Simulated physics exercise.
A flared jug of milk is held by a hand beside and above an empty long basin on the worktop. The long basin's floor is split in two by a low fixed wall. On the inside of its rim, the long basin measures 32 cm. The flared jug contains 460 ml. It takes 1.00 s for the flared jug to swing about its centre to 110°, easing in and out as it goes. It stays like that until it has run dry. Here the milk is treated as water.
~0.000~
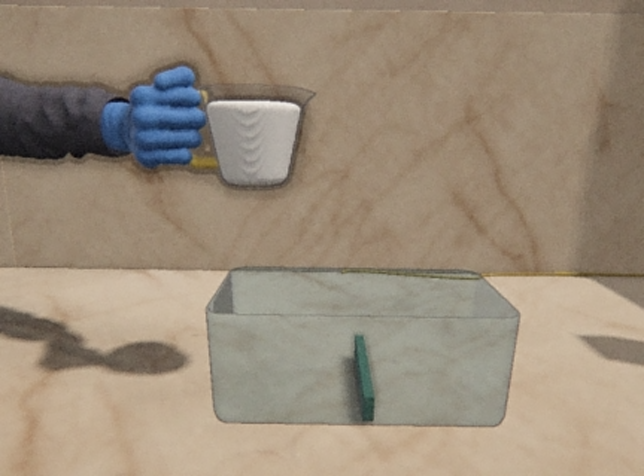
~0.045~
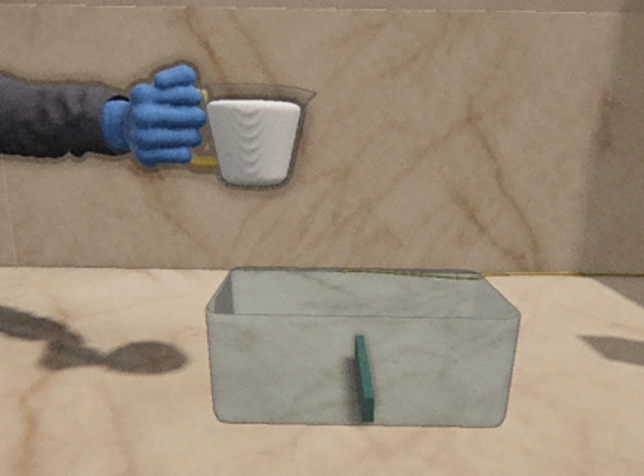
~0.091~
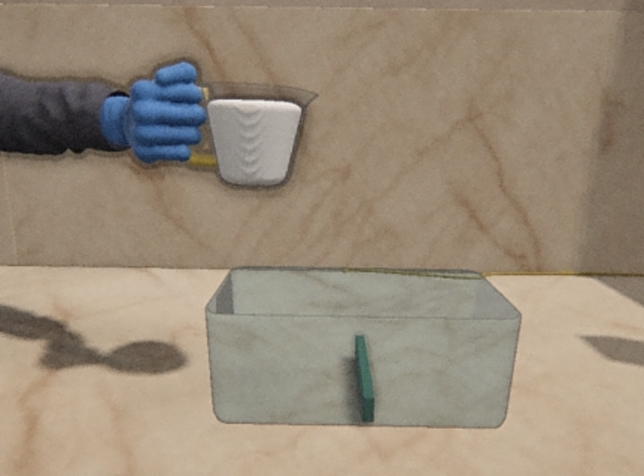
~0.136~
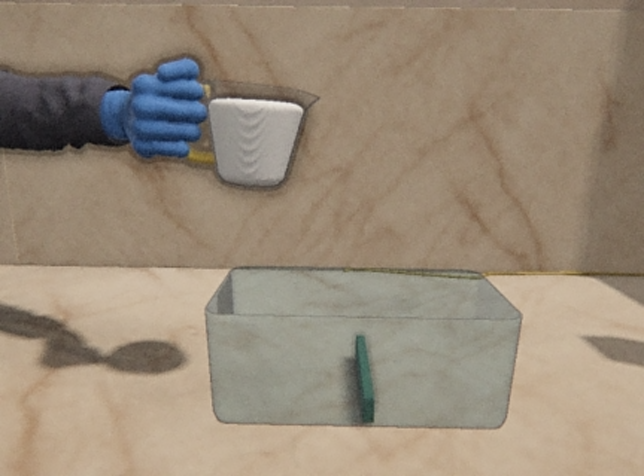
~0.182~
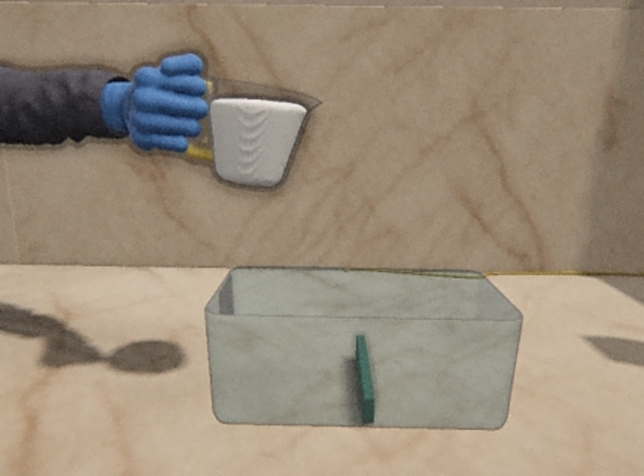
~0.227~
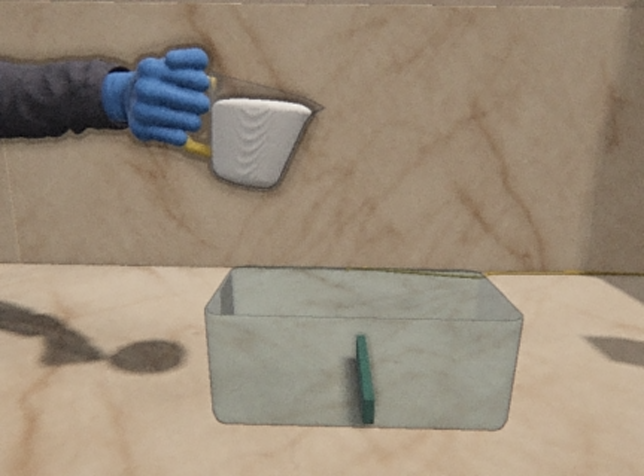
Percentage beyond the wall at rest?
68 per cent.
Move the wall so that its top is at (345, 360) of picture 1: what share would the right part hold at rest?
That would be about 85 in a hundred, I'd say.
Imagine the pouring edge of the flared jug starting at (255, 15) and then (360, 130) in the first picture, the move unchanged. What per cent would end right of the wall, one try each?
Roughly 10 per cent the first time and 90 per cent the second.
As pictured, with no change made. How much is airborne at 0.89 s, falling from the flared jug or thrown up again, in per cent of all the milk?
Roughly 18 %.
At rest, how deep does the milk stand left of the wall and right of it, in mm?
Final levels - left approx 6 mm, right approx 14 mm.
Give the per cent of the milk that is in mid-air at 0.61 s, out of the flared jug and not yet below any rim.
Some 28 per cent.
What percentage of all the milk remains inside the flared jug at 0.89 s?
What remains is about 7 percent of it all.
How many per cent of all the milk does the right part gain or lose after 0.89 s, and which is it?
Result: An increase, close to 8.
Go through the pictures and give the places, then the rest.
The first picture shows tilt 0°; pouring edge (317, 92); surface from (209, 105) to (302, 107); the long basin's rim runs from (220, 289) to (497, 293); the wall's top is at (364, 363).
The second picture shows tilt 1°; pouring edge (317, 92); surface from (210, 104) to (302, 107).
The third picture shows tilt 2°; pouring edge (319, 94); surface from (211, 104) to (302, 107).
The fourth picture shows tilt 5°; pouring edge (321, 97); surface from (212, 103) to (304, 107).
The fifth picture shows tilt 9°; pouring edge (323, 101); surface from (213, 104) to (308, 108).
The sixth picture shows tilt 13°; pouring edge (326, 106); surface from (216, 105) to (313, 108).
By 0.61 s the tilt is 73° and 62 per cent is still to pour, 1 is left of the wall and 8 right of it.
By 0.89 s the tilt is 107° and 7 per cent is still to pour, 15 is left of the wall and 61 right of it.
By 1.18 s the tilt is 110° and 0 per cent is still to pour, 31 is left of the wall and 68 right of it.
By 1.50 s the tilt is 110° and 0 per cent is still to pour, 31 is left of the wall and 68 right of it.
At rest 31 per cent lies left of the wall, 68 right of it and 1 outside.
